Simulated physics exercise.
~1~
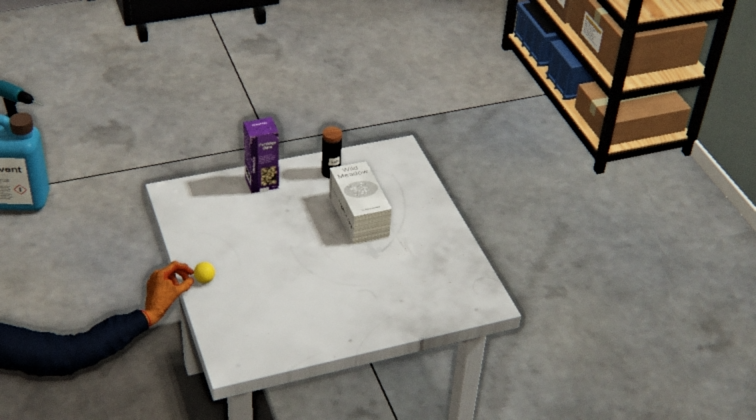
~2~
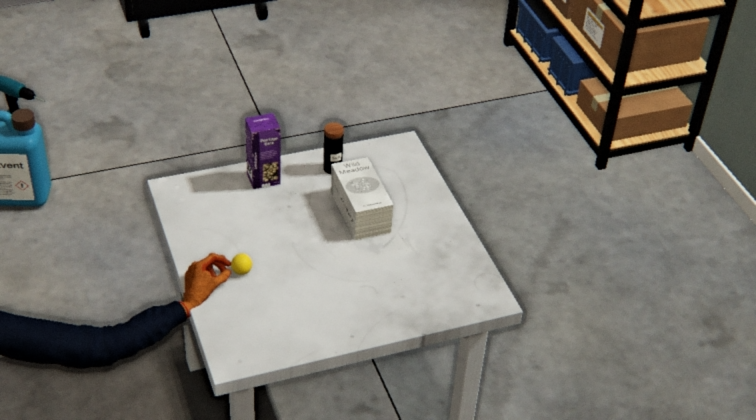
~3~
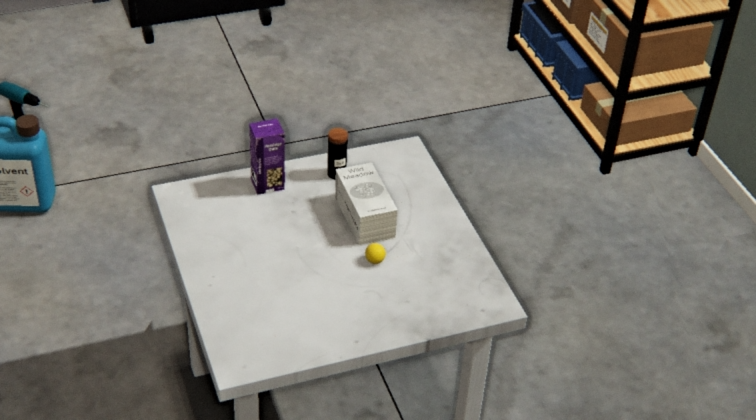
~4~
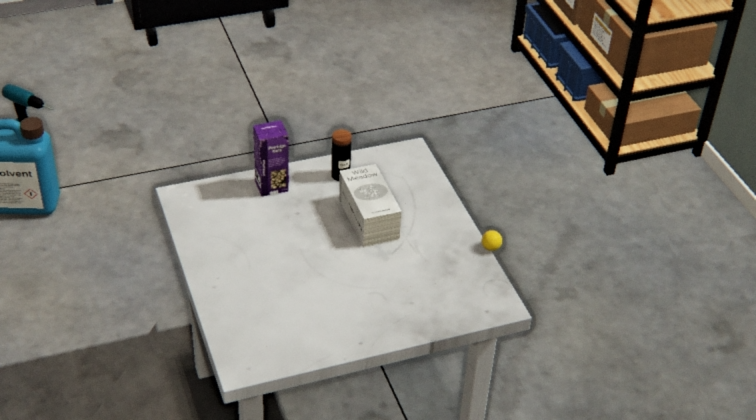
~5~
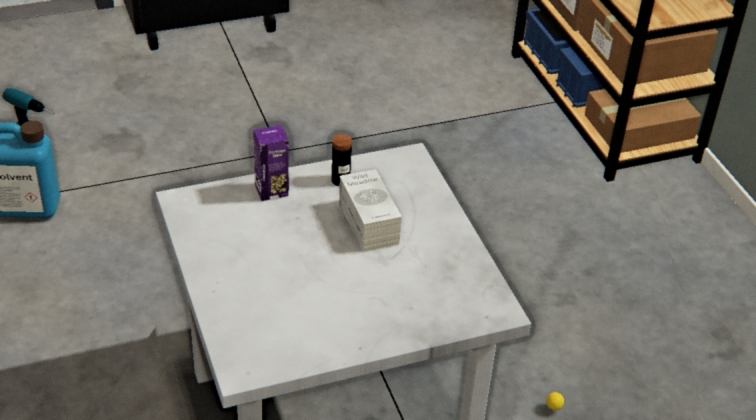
In this clip, a hand pushes a yellow lemon rightward across a white table holding a purple carton, a black jar and a white book, then withdraws. The lemon rolls past the book and over the right edge, ending below the tabletop while the other items stay put.
